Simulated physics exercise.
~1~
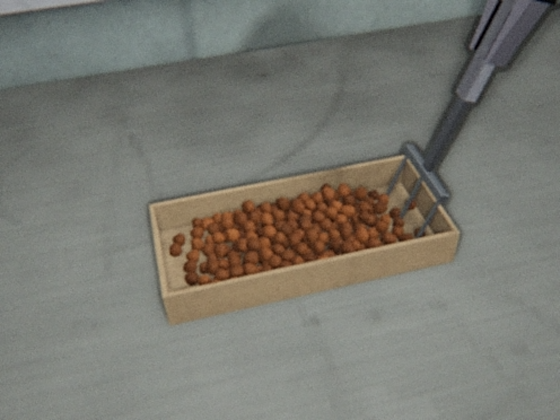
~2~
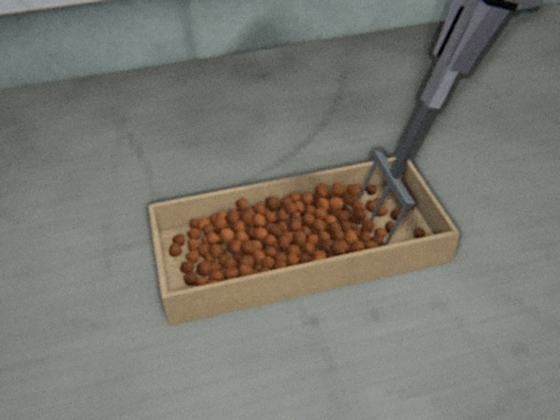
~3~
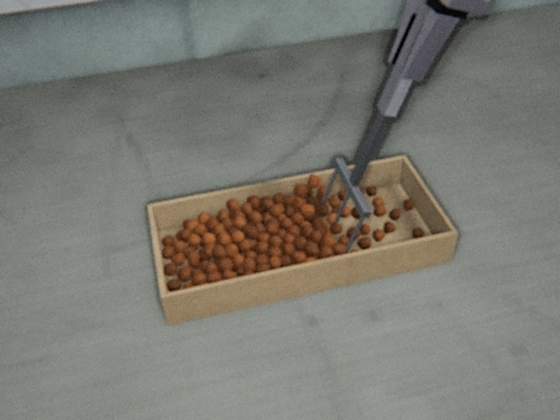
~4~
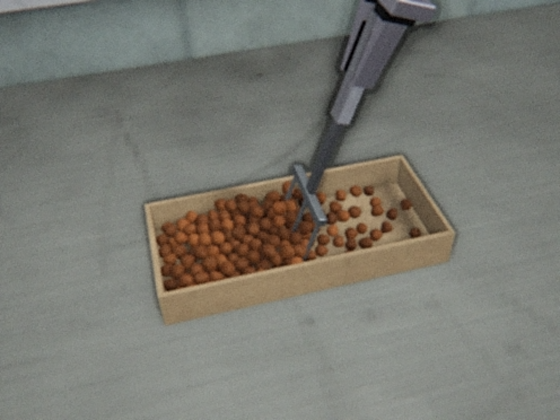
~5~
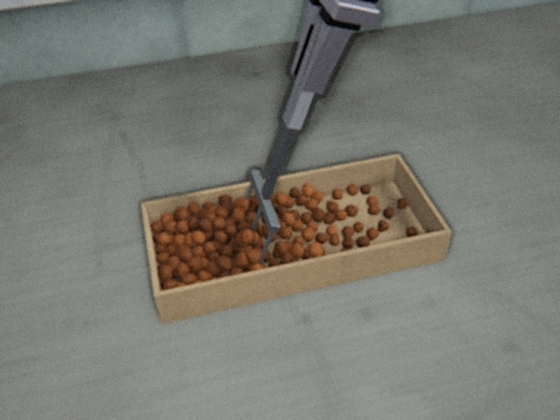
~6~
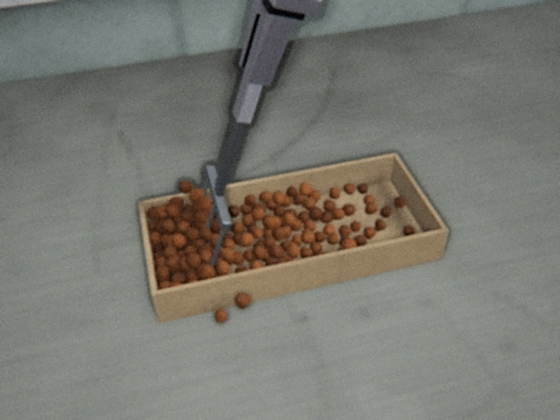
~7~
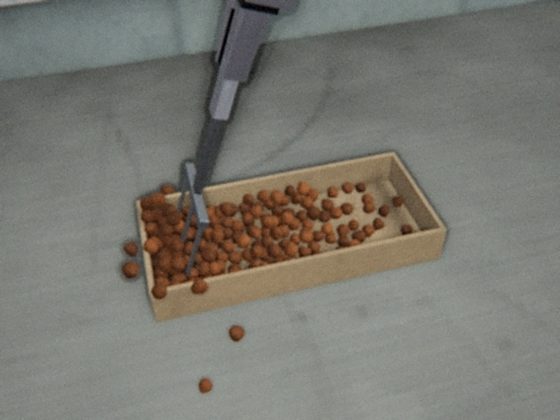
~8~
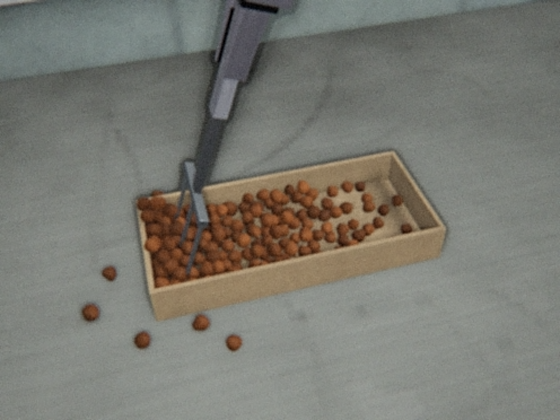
Robot arm dragging a rake leftward through hazelnuts in a shallow tin, piling them at the left end and spilling a few outside.
